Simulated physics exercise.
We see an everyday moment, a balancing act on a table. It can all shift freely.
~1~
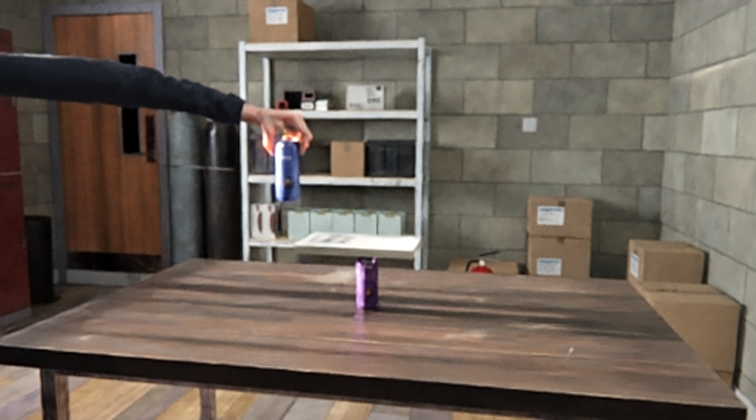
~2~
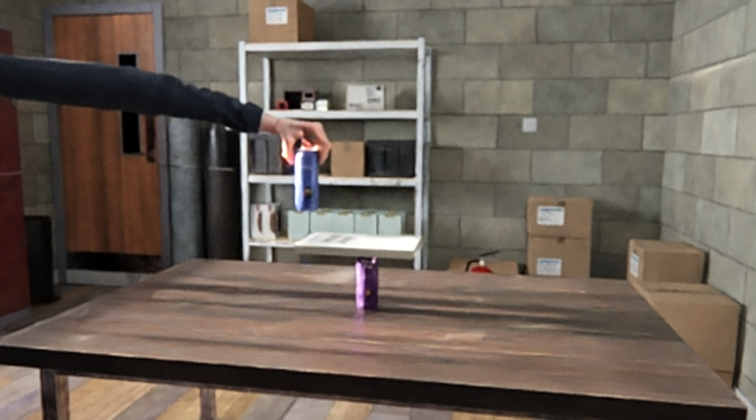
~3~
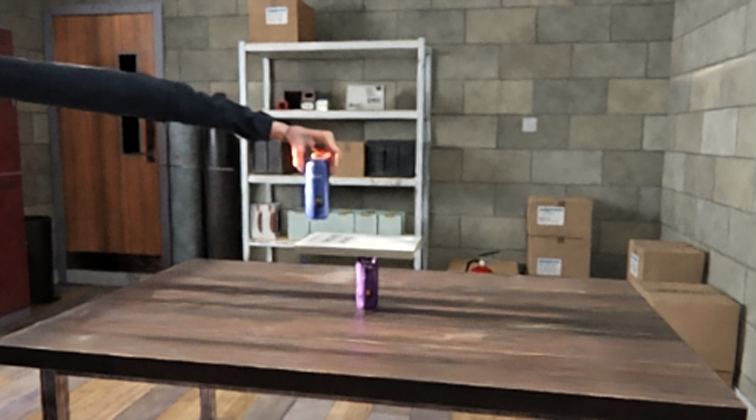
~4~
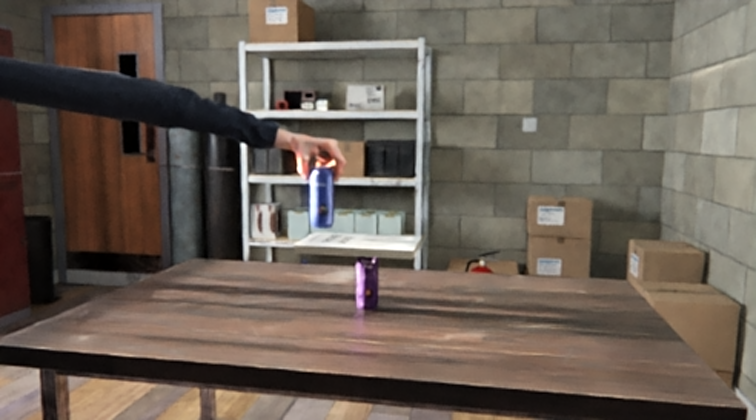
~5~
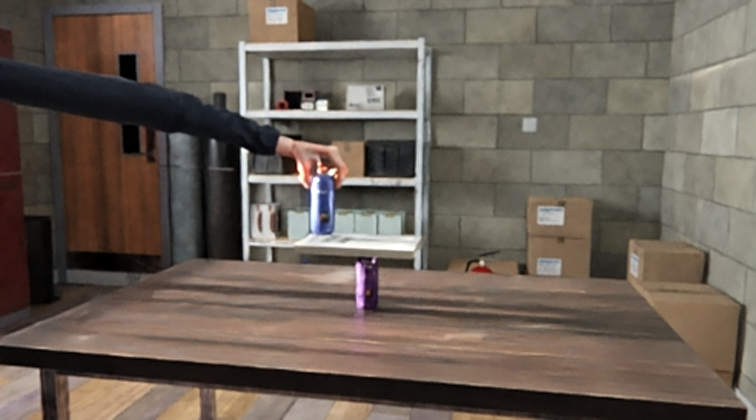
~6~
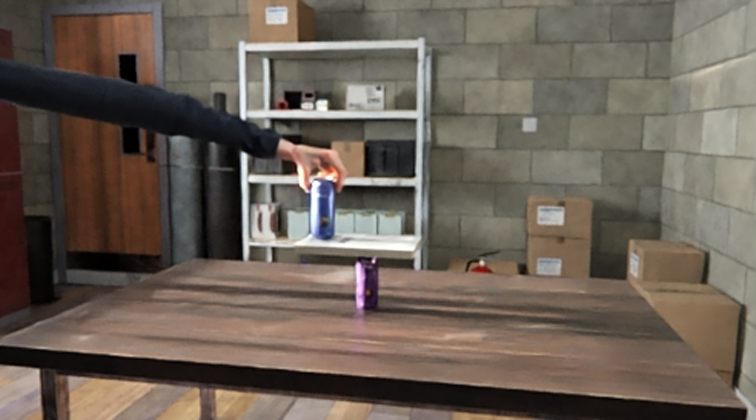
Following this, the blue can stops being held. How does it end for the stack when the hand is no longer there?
I reckon the stack can't bear the weight there.
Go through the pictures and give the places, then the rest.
The first picture shows coming down; blue can (288, 171); purple can (368, 279).
The second picture shows coming down; blue can (307, 180); purple can (368, 279).
The third picture shows coming down; blue can (318, 189); purple can (368, 279).
The fourth picture shows coming down; blue can (322, 197); purple can (368, 279).
The fifth picture shows coming down; blue can (324, 204); purple can (368, 279).
The sixth picture shows set down, still held; blue can (324, 208); purple can (368, 279).
Then, 0.60 s past the last view, blue can now fallen; white book rocked 61° from its first pose; purple can rocked 3° from its first pose.
Then, 0.90 s past the last view, white book now fallen; purple can rocked 73° from its first pose.
Finally, fallen, purple can, white book and blue can. The stack comes apart.
